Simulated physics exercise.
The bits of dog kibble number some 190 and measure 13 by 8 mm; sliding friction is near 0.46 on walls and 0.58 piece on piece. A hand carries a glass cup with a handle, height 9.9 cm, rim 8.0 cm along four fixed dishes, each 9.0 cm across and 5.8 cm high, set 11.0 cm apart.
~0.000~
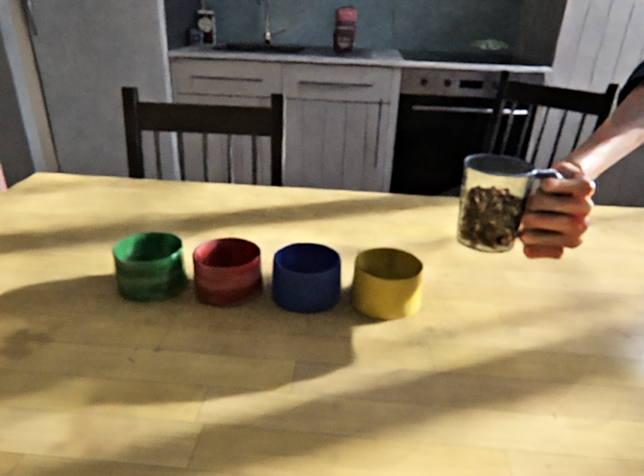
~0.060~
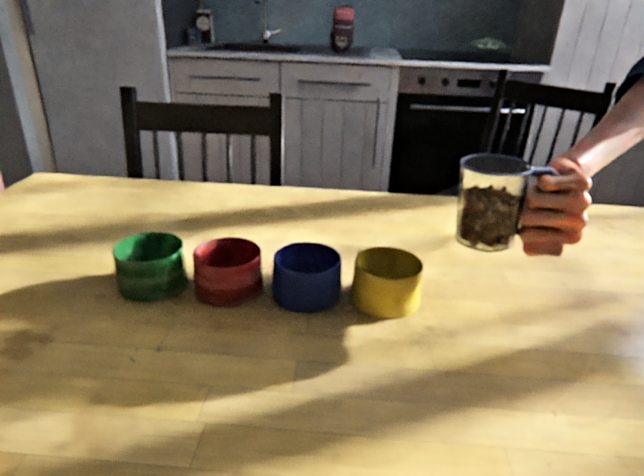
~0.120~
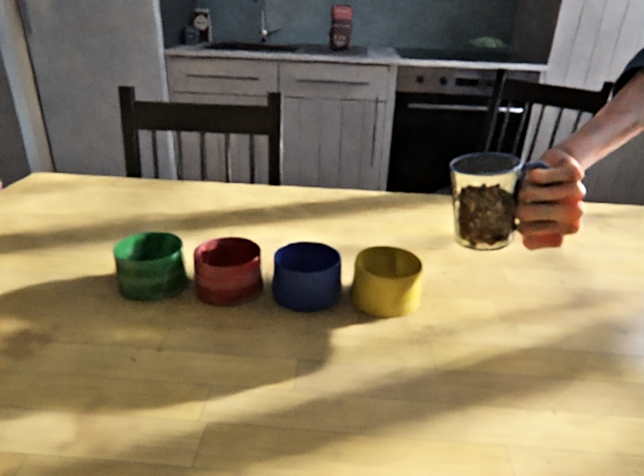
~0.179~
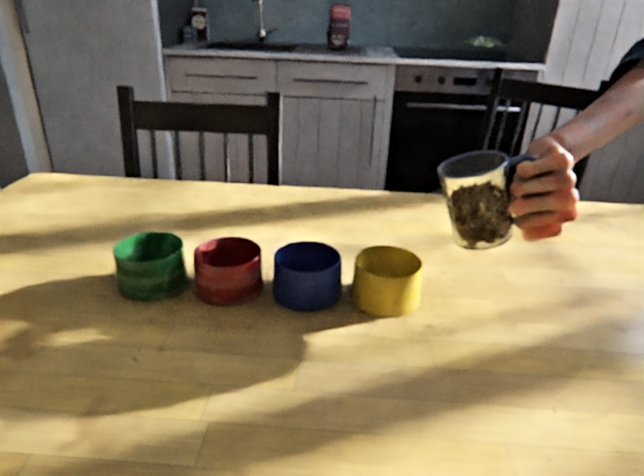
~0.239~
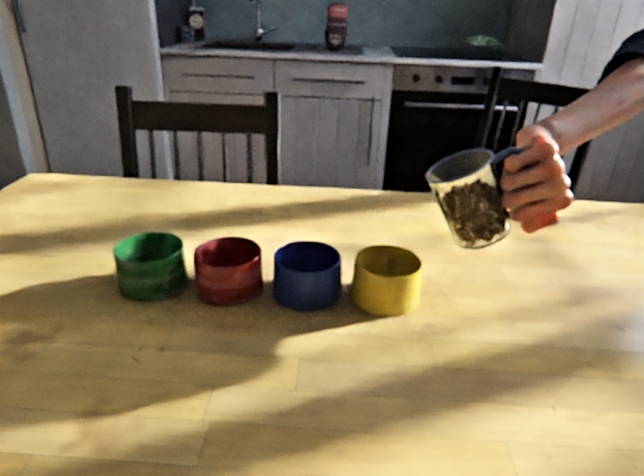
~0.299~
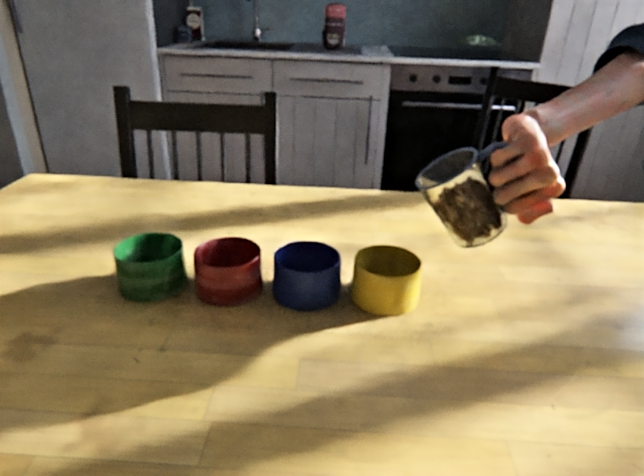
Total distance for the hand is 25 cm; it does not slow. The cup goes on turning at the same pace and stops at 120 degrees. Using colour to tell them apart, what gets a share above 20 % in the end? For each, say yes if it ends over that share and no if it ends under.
Red dish - no, blue dish - yes, green dish - no, yellow dish - no, counter - yes.
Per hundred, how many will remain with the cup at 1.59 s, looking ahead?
Roughly 0 per cent, give or take.
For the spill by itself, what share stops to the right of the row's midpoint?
Roughly 100 per cent.
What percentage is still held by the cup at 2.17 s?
Somewhere near 0 per cent.
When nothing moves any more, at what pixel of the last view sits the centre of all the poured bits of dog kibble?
About (314, 285).
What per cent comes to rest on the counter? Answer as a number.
Roughly 30 in a hundred.
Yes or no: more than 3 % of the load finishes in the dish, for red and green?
Red: False, green: False.
Then, at 1.08 s, tilt 120 degrees; cup holds 40 %, blue 20 %, yellow 10 %.
After 1.59 s, tilt 120 degrees; cup holds 0 %, blue 60 %, yellow 10 %.
After 2.17 s, tilt 120 degrees; cup holds 0 %, blue 60 %, yellow 10 %.
In the end, at 2.5 s, red 0 %, blue 60 %, green 0 %, yellow 10 %, counter 30 %.
